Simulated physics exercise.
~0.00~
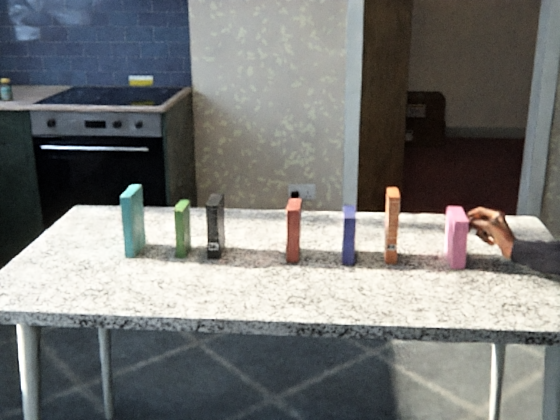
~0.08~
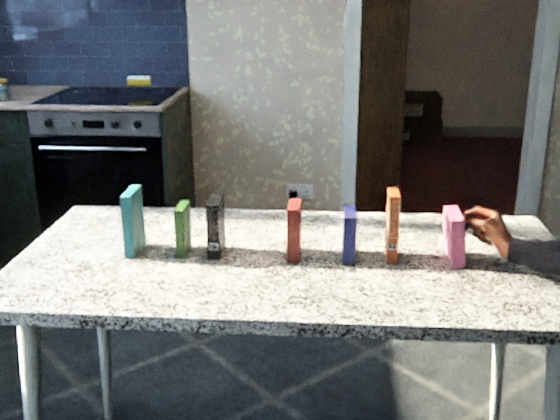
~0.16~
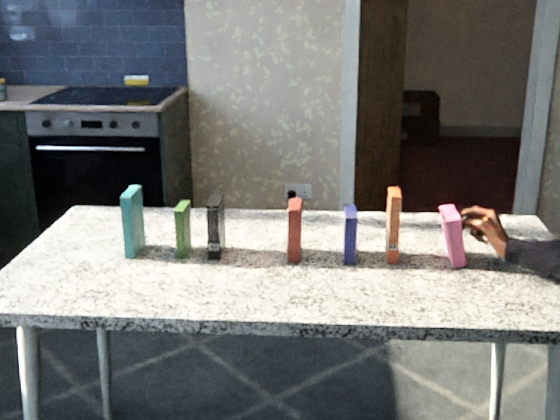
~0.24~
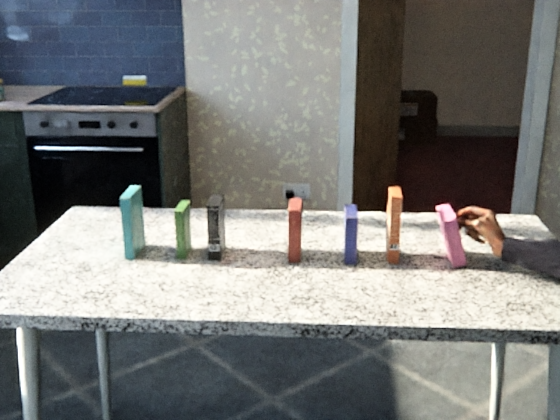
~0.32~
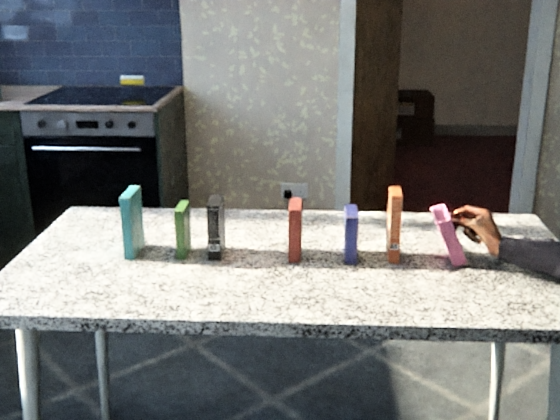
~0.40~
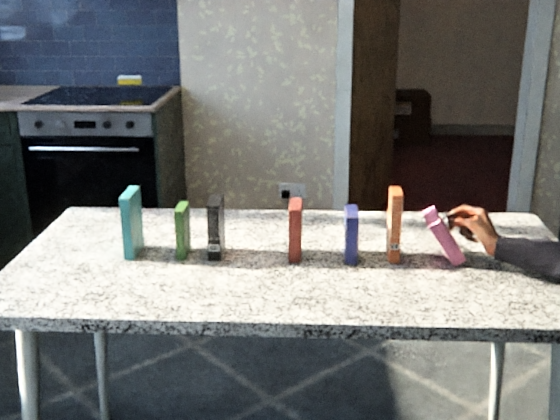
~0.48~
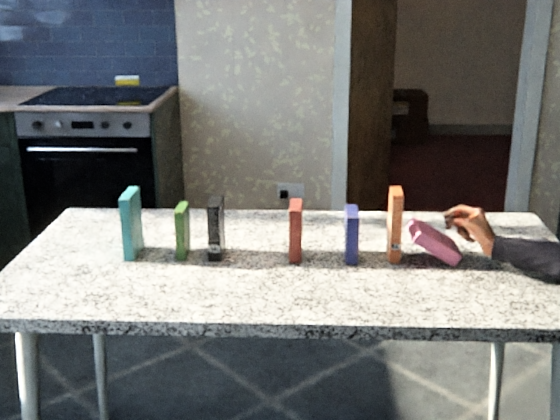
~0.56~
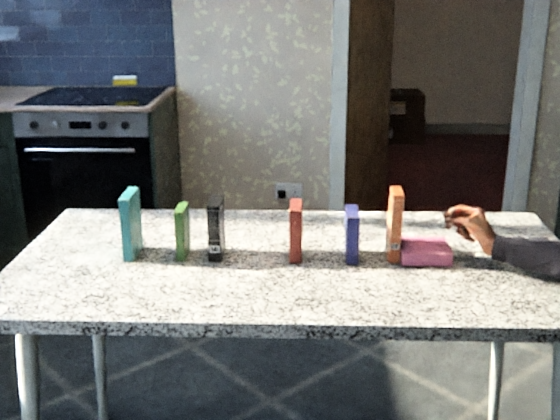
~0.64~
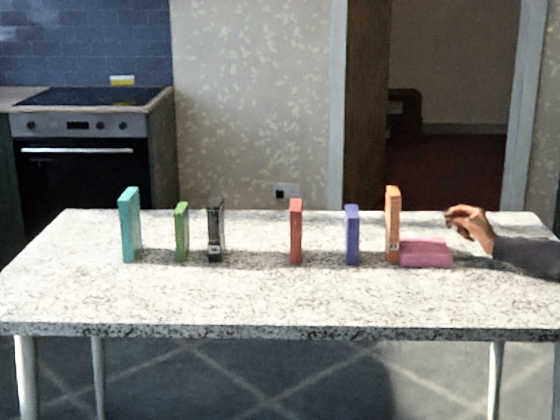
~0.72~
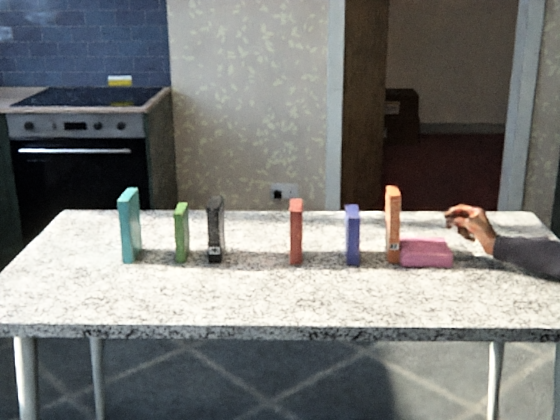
A pink block stands at the right end of a spaced row of upright blocks on a speckled table, with a hand touching it and a kitchen oven behind. The hand tips it to the left, towards the orange packet beside it. The block leans slowly at first, then drops away from the fingers and lands flat on its side, near the foot of the orange packet. The hand stays hovering above it. The orange packet, the blue, red and green blocks, the black packet and the turquoise board all remain standing at the end.
